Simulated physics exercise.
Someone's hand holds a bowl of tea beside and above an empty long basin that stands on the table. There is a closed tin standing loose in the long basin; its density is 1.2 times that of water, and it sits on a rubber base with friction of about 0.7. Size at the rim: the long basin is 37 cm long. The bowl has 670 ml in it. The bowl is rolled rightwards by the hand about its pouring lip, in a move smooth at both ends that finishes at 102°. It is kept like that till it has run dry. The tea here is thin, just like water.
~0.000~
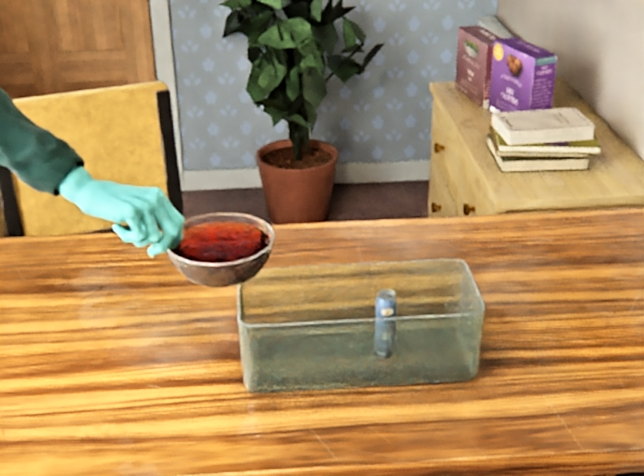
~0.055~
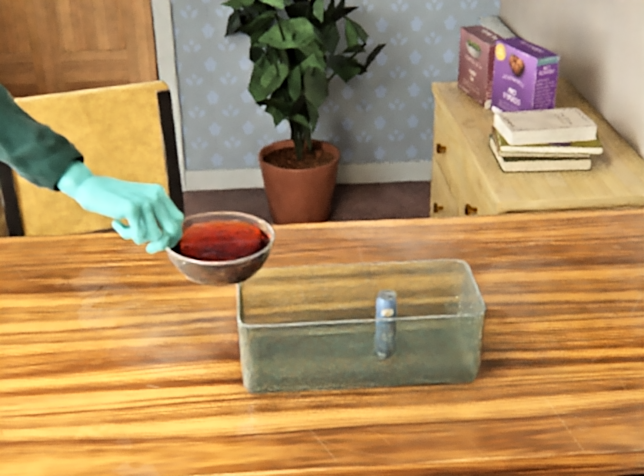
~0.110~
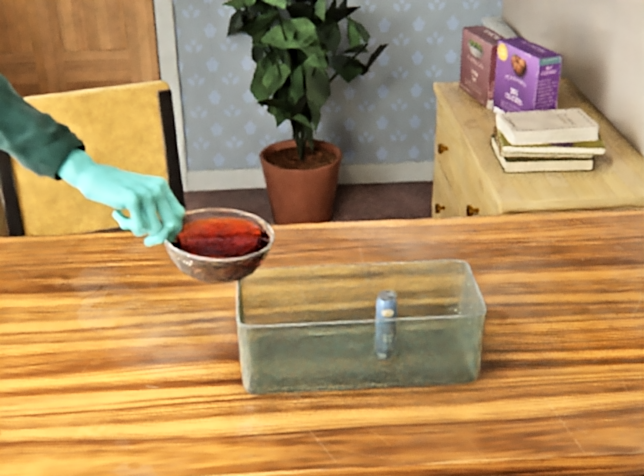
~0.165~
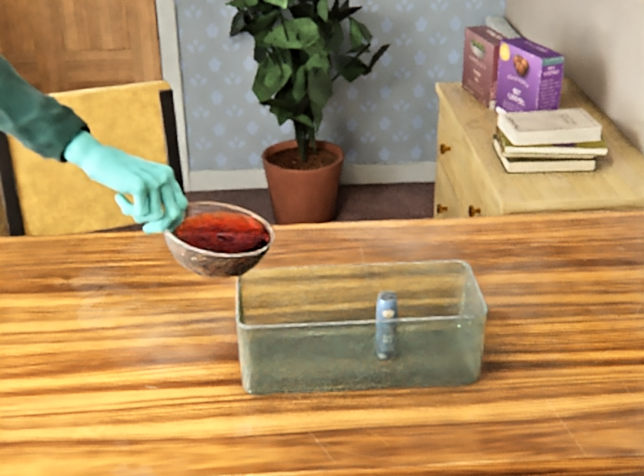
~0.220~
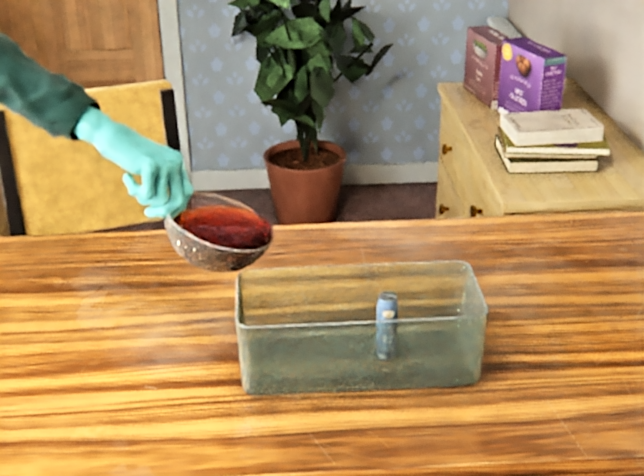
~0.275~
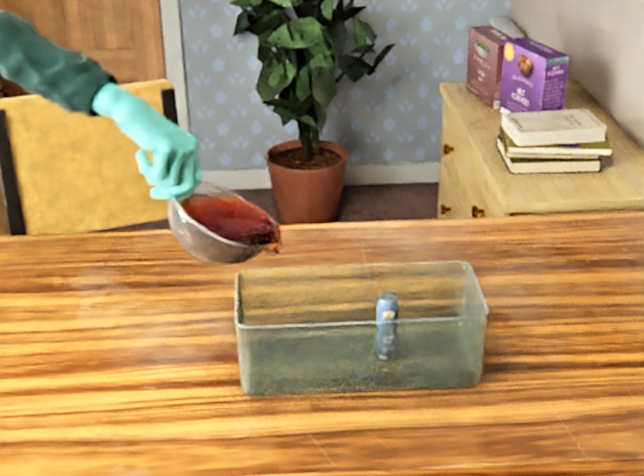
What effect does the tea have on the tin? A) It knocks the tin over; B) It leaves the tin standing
It leaves the tin standing.
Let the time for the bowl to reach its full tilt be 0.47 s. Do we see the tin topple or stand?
Outcome - the tin comes down.
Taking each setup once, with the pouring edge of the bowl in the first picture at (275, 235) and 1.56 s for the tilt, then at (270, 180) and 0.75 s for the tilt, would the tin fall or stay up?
Try 1: Still standing; try 2: Tipped over.
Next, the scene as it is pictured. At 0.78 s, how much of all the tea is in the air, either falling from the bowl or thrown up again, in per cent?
Something like 2 per cent is in the air then.
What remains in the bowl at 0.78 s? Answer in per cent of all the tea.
Remaining share: Approx. 0 %.
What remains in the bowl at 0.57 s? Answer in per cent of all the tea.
Remaining: Near 14 % of the total.
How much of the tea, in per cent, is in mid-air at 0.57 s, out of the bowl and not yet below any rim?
Estimate: About 54 % of all of it.
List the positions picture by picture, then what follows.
In the first frame, it leans 0°; its right rim is at (274, 236); the tea meets the walls at (170, 244) and (272, 239); the long basin's rim runs from (239, 298) to (475, 286); the tin's top is at (386, 297).
In the second frame, it leans 1°; its right rim is at (274, 236); the tea meets the walls at (169, 243) and (271, 238).
In the third frame, it leans 5°; its right rim is at (273, 236); the tea meets the walls at (168, 239) and (271, 236).
In the fourth frame, it leans 12°; its right rim is at (273, 237); the tea meets the walls at (169, 232) and (272, 232).
In the fifth frame, it leans 20°; its right rim is at (272, 237); the tea meets the walls at (169, 224) and (271, 231); 3 per cent is over the edge.
In the sixth frame, it leans 30°; its right rim is at (272, 237); the tea meets the walls at (172, 214) and (263, 225); 9 per cent is over the edge.
By 0.57 s the tilt is 88° and 14 per cent is still to pour; the tin stands where it began.
By 0.78 s the tilt is 102° and 0 per cent is still to pour; the tin stands where it began.
By 1.01 s the tilt is 102° and 0 per cent is still to pour; the tin stands where it began.
By 1.25 s the tilt is 102° and 0 per cent is still to pour; the tin stands where it began.
At rest the tin stands where it began.
